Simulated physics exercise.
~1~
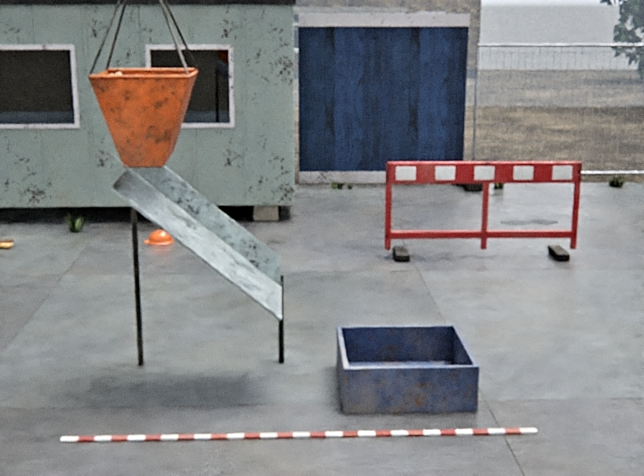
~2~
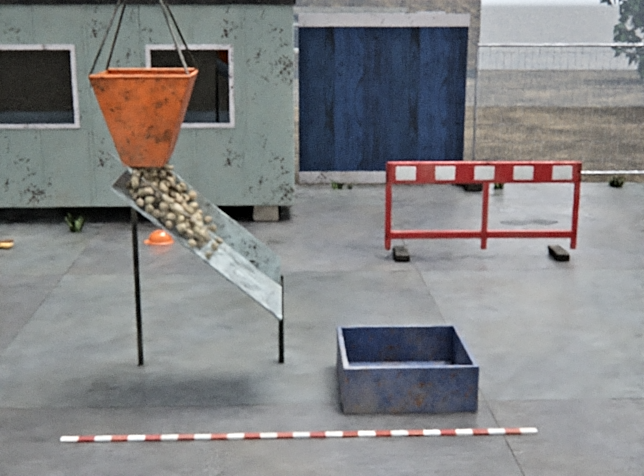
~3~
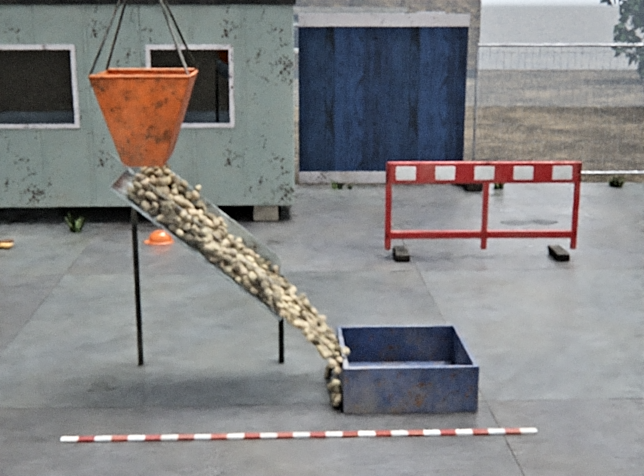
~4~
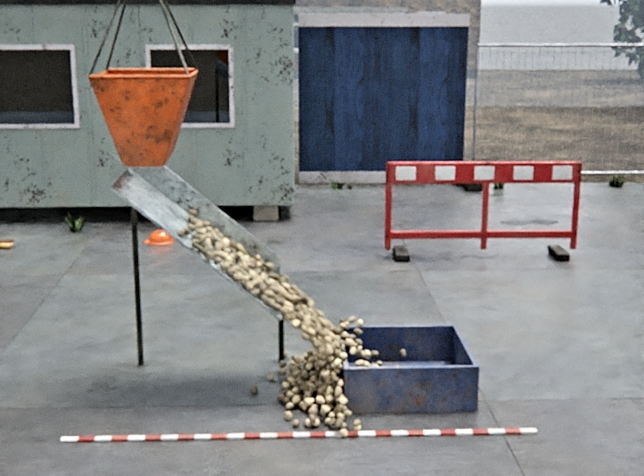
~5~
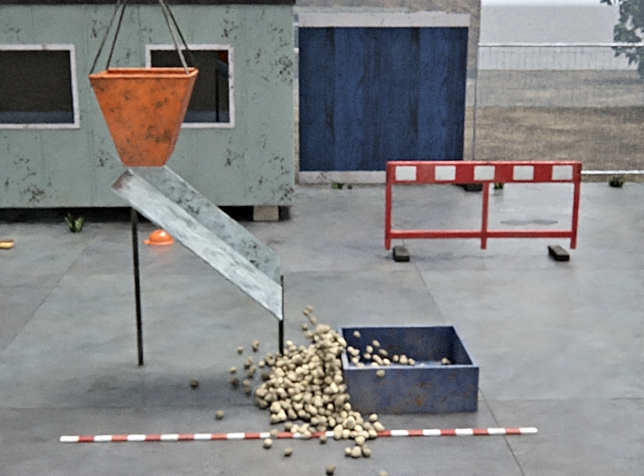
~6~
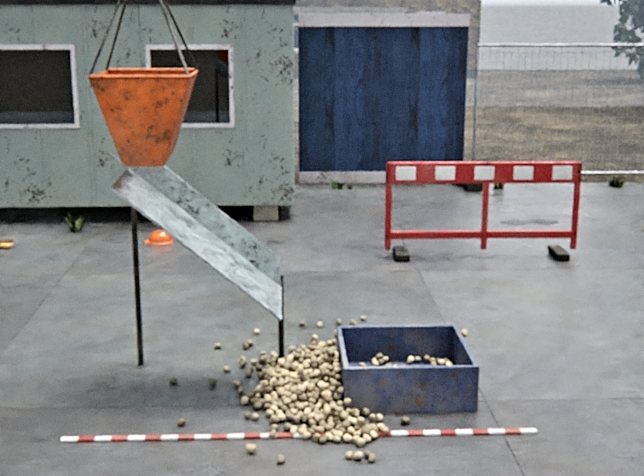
Rounded, pale brown stones pour from an orange hopper hung at the upper left of a grey paved yard, seen from a fixed, slightly raised viewpoint. Below it a sloping steel chute on thin legs points down to the right towards an open dark blue bin, with a red and white barrier, a pale green cabin and a blue door behind. The stones slide down the steel in a thick stream and drop short, striking the bin's left edge. As the chute empties, they heap up beside the bin and spill over a striped pole. Most finally lie left of the bin, with only a few inside.
